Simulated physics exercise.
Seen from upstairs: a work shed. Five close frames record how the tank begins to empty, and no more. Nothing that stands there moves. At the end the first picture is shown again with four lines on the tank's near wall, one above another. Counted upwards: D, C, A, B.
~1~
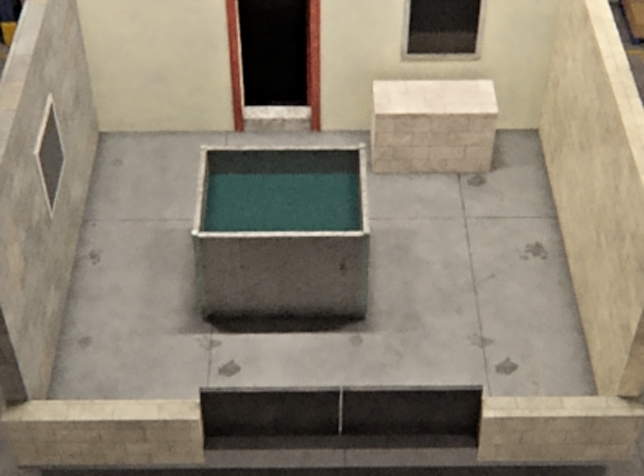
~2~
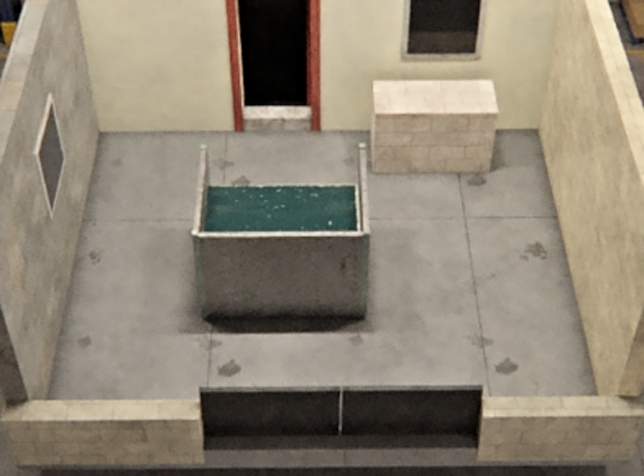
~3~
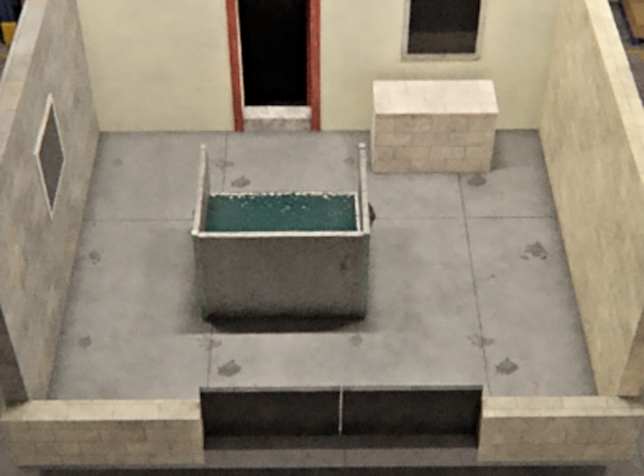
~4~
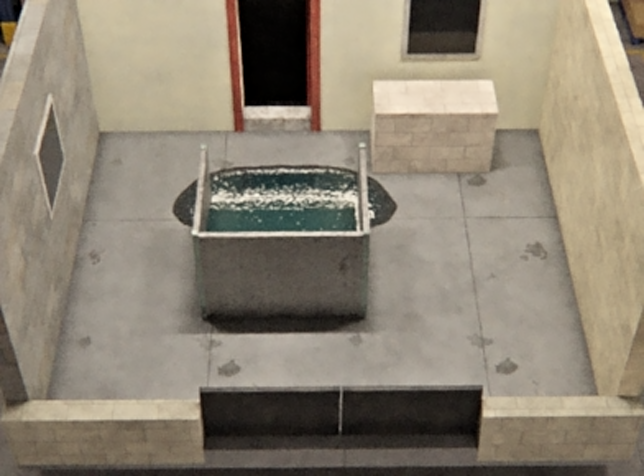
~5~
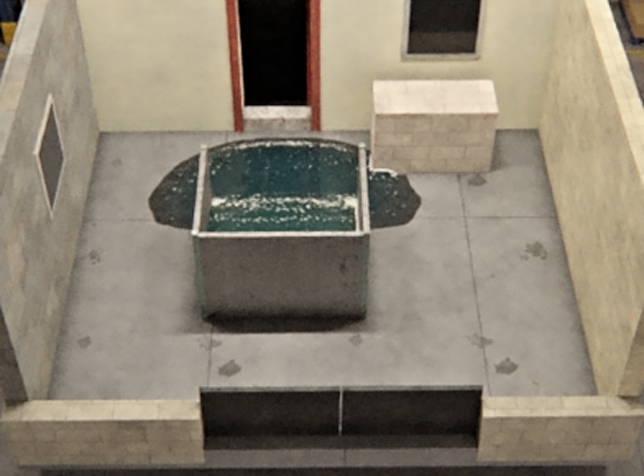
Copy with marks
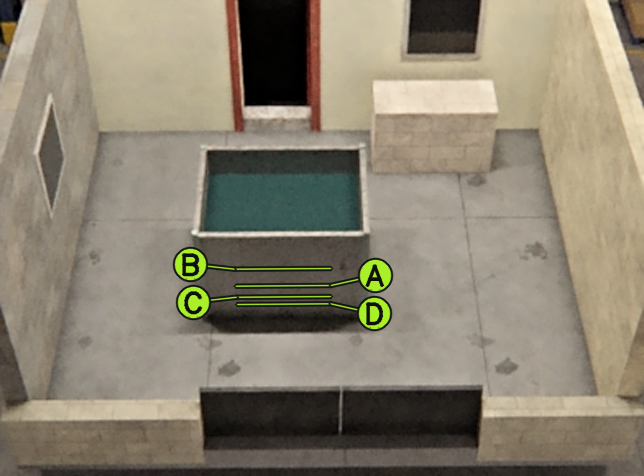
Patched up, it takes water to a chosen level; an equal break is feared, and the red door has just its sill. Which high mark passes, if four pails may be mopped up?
C.
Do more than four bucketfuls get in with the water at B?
Yes.
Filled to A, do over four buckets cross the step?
Yes, it does.
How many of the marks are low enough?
Two of them.
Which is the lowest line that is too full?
That would be A.
On the marked copy, A at (283, 285); B at (282, 268); C at (283, 296); D at (284, 304); from the bottom up D, C, A, B.
With A, about 9 bucketfuls get in.
With B, dozens of bucketfuls pour in.
With C, a bucket or two gets in.
With D, nothing gets over.
